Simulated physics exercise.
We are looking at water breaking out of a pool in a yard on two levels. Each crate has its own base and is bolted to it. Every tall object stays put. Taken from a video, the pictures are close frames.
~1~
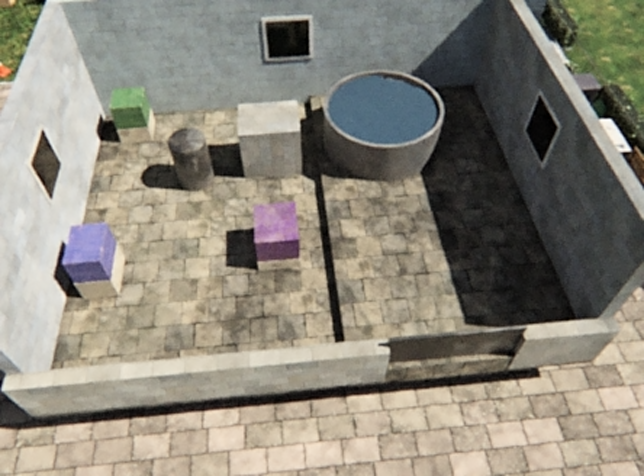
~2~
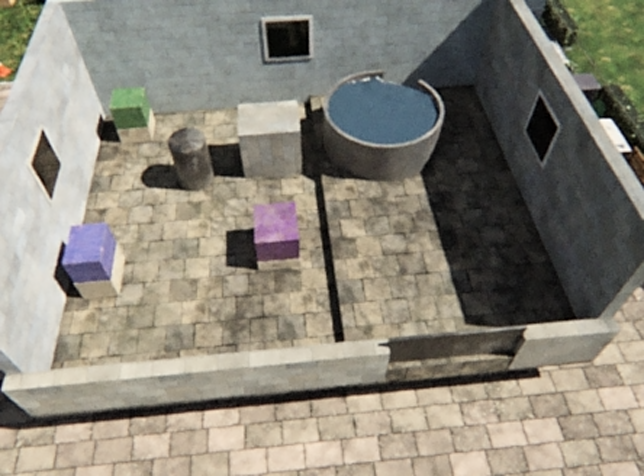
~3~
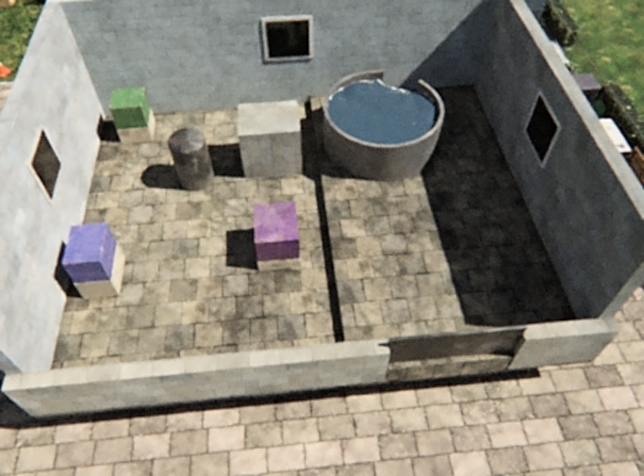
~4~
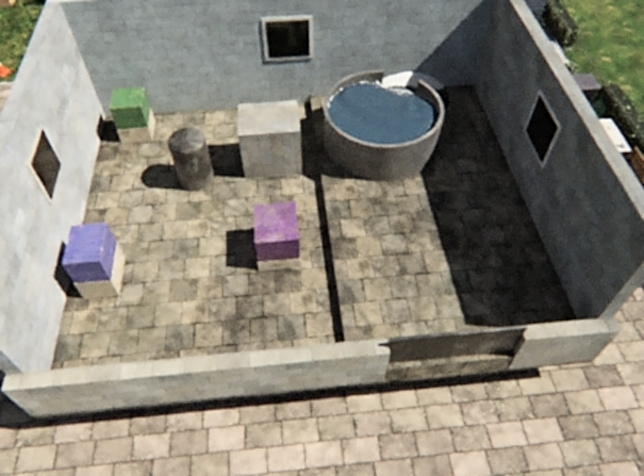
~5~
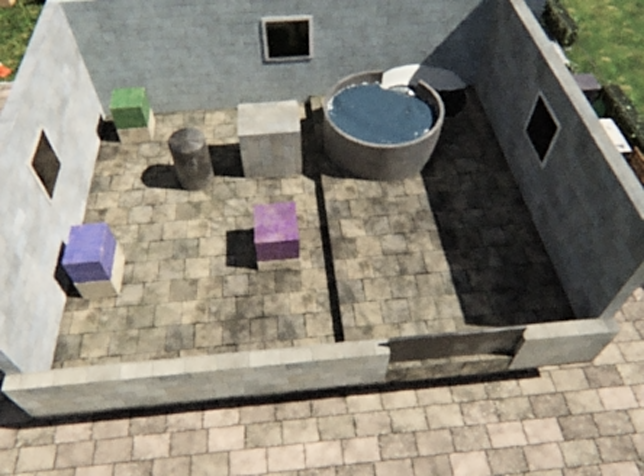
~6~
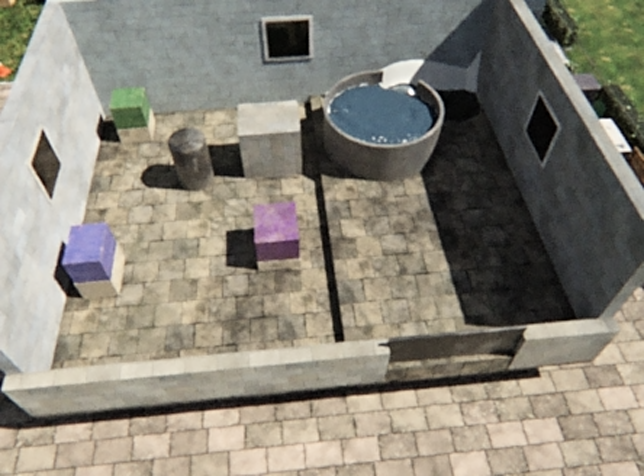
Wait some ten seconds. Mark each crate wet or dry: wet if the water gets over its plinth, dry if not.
Blue crate dry, purple crate dry, green crate dry.
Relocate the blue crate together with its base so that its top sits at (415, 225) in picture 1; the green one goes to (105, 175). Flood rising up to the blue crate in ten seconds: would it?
The blue crate simply stays high and dry.
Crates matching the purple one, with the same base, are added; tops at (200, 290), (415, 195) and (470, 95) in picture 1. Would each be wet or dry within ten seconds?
Going in order, the first crate remains untouched, the second remains untouched, while the third gets reached.
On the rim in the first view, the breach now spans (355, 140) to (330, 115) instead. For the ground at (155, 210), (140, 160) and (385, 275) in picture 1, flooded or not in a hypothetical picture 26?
The first point is swamped, the second swamped, the third unwetted.
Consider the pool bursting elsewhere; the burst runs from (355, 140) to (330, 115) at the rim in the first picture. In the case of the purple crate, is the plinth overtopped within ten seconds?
Result: Purple is swamped.
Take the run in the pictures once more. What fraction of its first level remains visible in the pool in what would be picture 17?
I make it 60 per cent.
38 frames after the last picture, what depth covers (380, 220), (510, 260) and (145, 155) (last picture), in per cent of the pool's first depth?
At the three places, in the order asked: Around 2, 6 and 8 per cent.
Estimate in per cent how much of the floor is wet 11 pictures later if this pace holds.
30 %, roughly.
A moment on, water covers 10 % of the floor; the blue crate not reached, the purple crate not reached, the green crate not reached.
Next, water covers 30 % of the floor; the blue crate not reached, the purple crate not reached, the green crate not reached.
Then, water covers 50 % of the floor; the blue crate not reached, the purple crate not reached, the green crate water round its plinth.
Later, water covers 75 % of the floor; the blue crate water round its plinth, the purple crate water round its plinth, the green crate water round its plinth.
In the end, water covers 95 % of the floor; the blue crate stayed above the water, the purple crate stayed above the water, the green crate stayed above the water.
